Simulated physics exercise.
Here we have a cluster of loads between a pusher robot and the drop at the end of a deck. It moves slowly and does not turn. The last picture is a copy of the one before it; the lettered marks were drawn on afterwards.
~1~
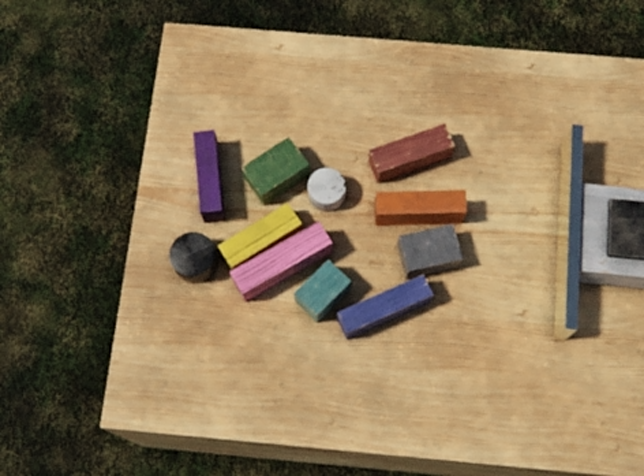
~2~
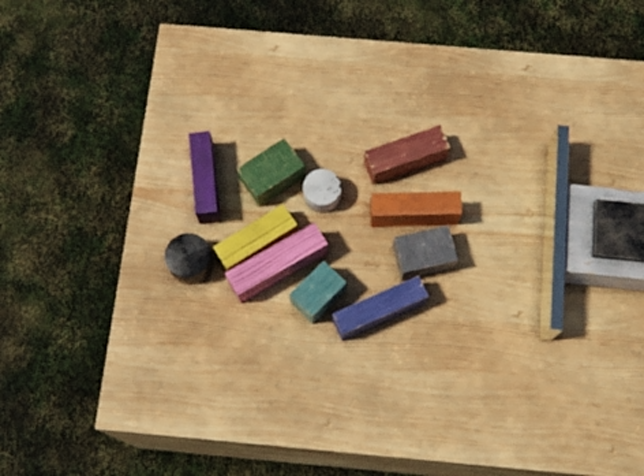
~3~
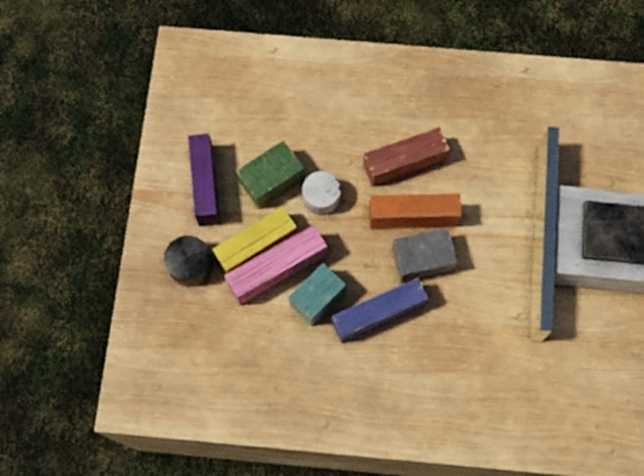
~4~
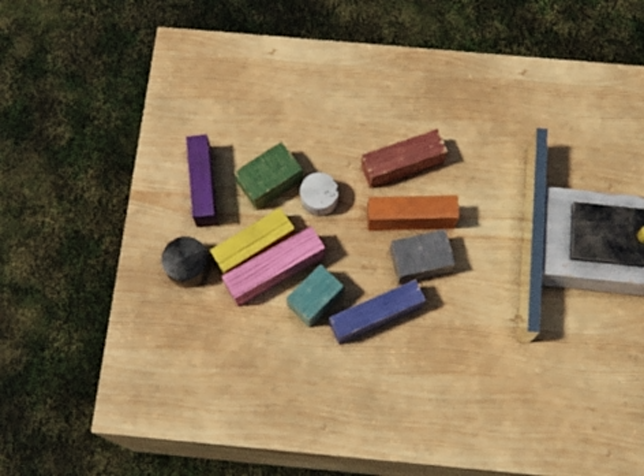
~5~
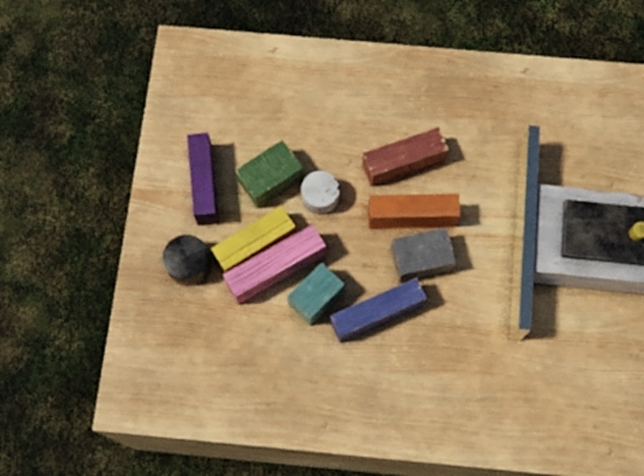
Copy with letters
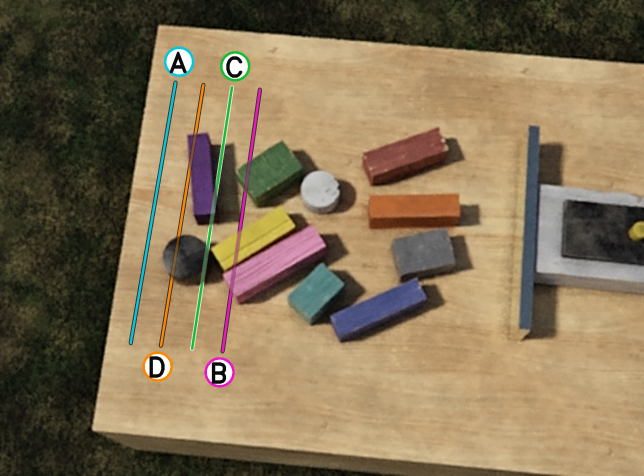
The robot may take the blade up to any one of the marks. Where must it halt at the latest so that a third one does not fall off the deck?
Stop at B.
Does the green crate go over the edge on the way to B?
By then, no.
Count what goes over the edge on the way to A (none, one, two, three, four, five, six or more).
Six or more.
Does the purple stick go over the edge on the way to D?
By then, yes.
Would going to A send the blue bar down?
No.
On the marked copy, A at (154, 207); B at (242, 215); C at (213, 212); D at (183, 210).
Following B. Soon after the start, robot (494, 222); blue bar (363, 312); red bar (380, 158).
Later, robot (392, 213); purple stick (181, 182); black canister (178, 263).
In the end, robot (311, 206); purple stick over the edge; black canister over the edge; two fallen.
As for the rest, A drops ten; C drops four; D drops five.
